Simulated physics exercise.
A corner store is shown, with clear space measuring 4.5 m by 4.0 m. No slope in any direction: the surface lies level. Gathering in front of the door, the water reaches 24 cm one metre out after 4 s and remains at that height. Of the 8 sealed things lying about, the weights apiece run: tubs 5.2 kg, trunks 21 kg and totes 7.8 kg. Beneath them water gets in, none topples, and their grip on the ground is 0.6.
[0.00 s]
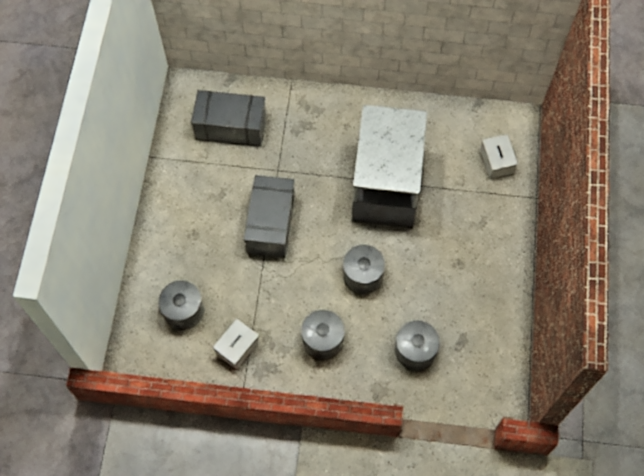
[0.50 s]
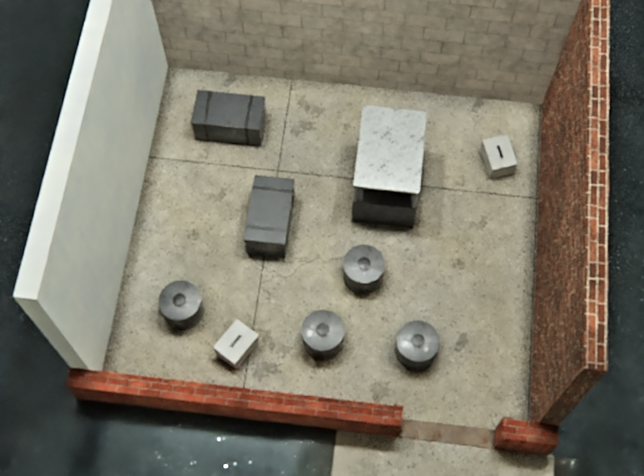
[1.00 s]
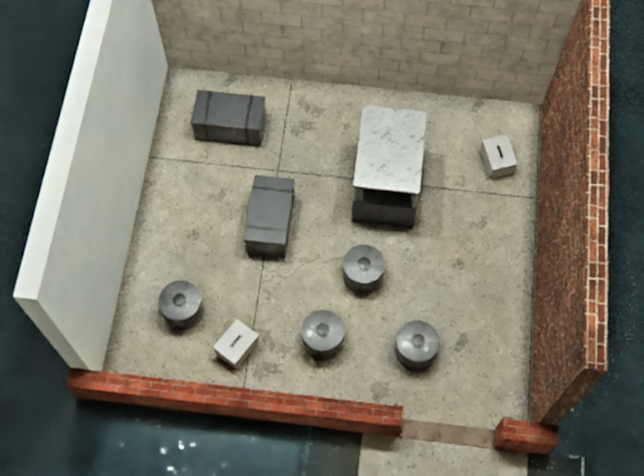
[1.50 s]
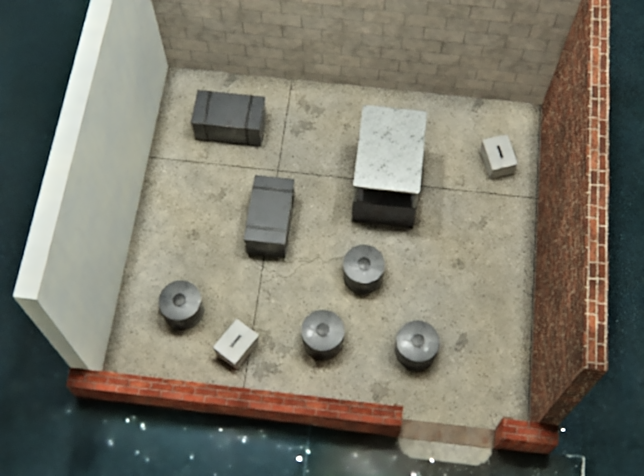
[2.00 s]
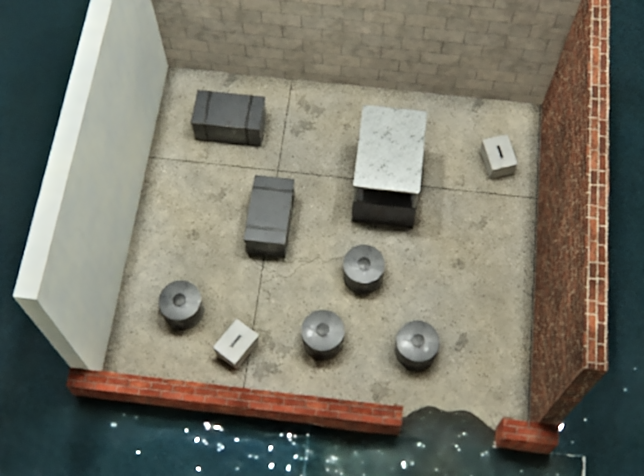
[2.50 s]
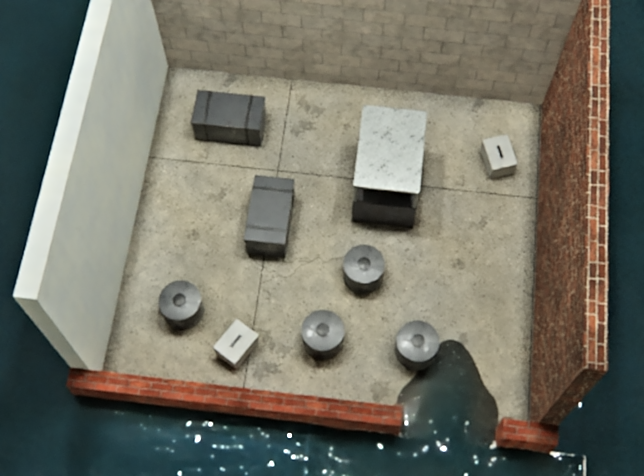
Dark water surrounding a small roofless brick-walled room, then entering through the front doorway gap while the objects inside stay still.
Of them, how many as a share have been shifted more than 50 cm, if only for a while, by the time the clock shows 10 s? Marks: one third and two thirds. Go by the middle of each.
It's shaping up to be some of them, a third to two thirds.
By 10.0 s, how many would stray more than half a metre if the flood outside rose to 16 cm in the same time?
That would give 3.
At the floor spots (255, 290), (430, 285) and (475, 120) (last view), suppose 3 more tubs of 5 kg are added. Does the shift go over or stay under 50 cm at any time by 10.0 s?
One by one, in that order: Below it, above it, above it.
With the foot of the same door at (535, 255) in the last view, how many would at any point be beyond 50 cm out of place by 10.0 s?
Then 5 of them would.
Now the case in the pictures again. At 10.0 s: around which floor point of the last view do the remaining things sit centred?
Mean position approx. (271, 242).
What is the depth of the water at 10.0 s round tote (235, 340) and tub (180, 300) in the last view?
I'd estimate 2 cm for the first and 2 cm for the second.
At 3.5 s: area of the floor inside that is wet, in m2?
That flooded area is roughly 3.5 m2.
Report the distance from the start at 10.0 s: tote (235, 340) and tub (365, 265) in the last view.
Shifts: 0 cm / 300 cm.
After 3.5 s 0 of 8 are over 50 cm from their spots; 0 afloat.
After 4.5 s 1 of 8 are over 50 cm from their spots; 1 afloat.
After 7.0 s 3 of 8 are over 50 cm from their spots; 3 afloat.
After 10.0 s 2 of 8 are over 50 cm from their spots, and 3 have been at some point; 4 afloat.
